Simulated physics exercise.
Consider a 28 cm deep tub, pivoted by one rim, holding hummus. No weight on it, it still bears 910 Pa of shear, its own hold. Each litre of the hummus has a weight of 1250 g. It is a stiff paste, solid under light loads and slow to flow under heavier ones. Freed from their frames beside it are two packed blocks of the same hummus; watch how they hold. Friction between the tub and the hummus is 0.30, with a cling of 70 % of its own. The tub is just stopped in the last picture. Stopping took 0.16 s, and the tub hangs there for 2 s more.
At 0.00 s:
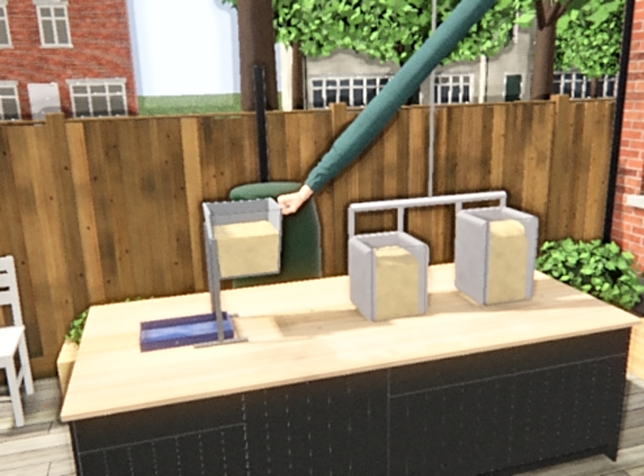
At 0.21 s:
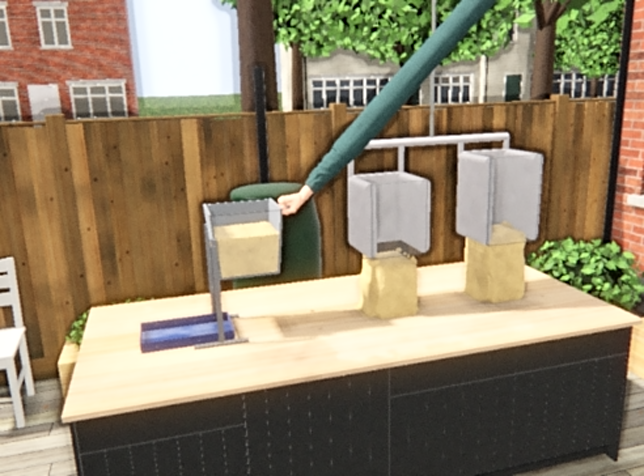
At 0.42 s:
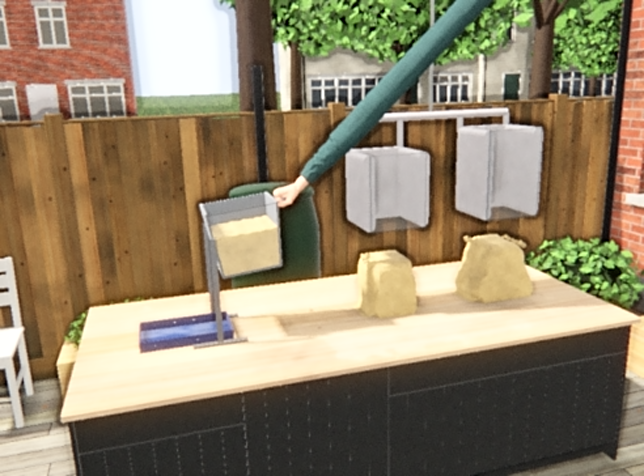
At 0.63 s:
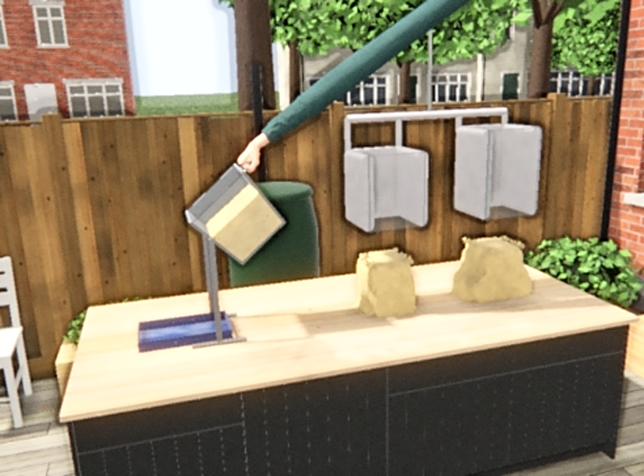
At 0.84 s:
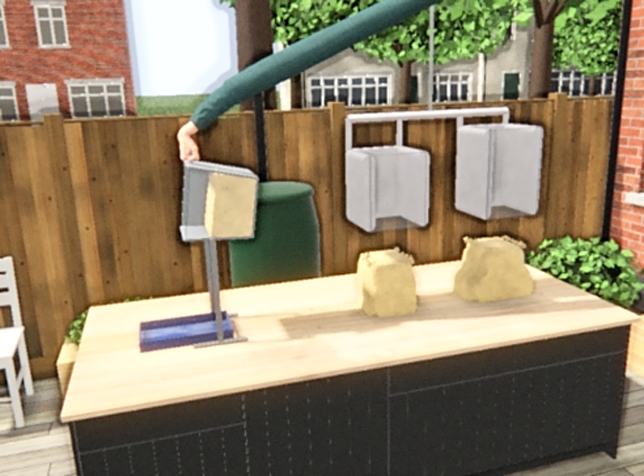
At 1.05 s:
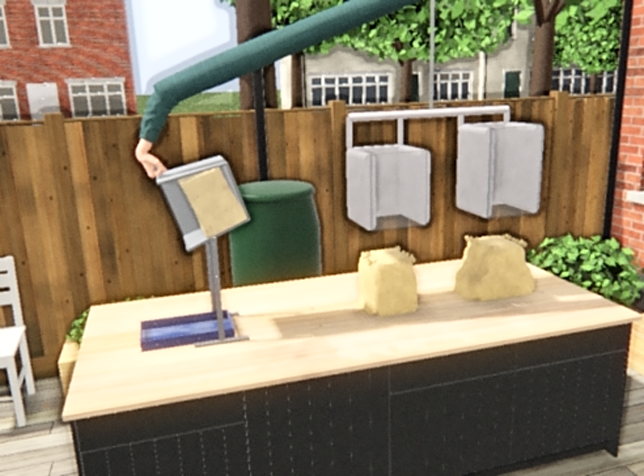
Twin grey moulds lifting off two beige blocks, the right one slumping, then a green-sleeved arm tilting a beige-filled tub leftward.
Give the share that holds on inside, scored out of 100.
About 0 per cent.
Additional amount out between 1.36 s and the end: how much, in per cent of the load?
Around 50 % of the whole load.
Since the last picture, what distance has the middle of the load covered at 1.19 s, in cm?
The shift is near 7 cm.
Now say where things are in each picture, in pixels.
In the first picture, handle-side rim at (280, 209), tilt 0 degrees; crest of the hummus at (275, 233); block heights 28 cm, 37 cm (left to right).
In the second picture, handle-side rim at (280, 209), tilt 0 degrees; crest of the hummus at (275, 233); block heights 27 cm, 34 cm (left to right).
In the third picture, handle-side rim at (276, 202), tilt 6 degrees; crest of the hummus at (273, 227); block heights 27 cm, 28 cm (left to right).
In the fourth picture, handle-side rim at (242, 173), tilt 40 degrees; crest of the hummus at (256, 195); block heights 27 cm, 27 cm (left to right).
In the fifth picture, handle-side rim at (189, 169), tilt 82 degrees; crest of the hummus at (216, 175); block heights 27 cm, 27 cm (left to right).
In the sixth picture, handle-side rim at (159, 185), tilt 107 degrees; crest of the hummus at (219, 169); block heights 27 cm, 27 cm (left to right).
After 1.19 s, the tub is at 107 degrees and holds 100 %.
After 1.36 s, the tub is at 107 degrees and holds 51 %.
After 1.53 s, the tub is at 107 degrees and holds 5 %.
After 1.70 s, the tub is at 107 degrees and holds 0 %.
After 3.05 s, the tub is at 107 degrees and holds 0 %.
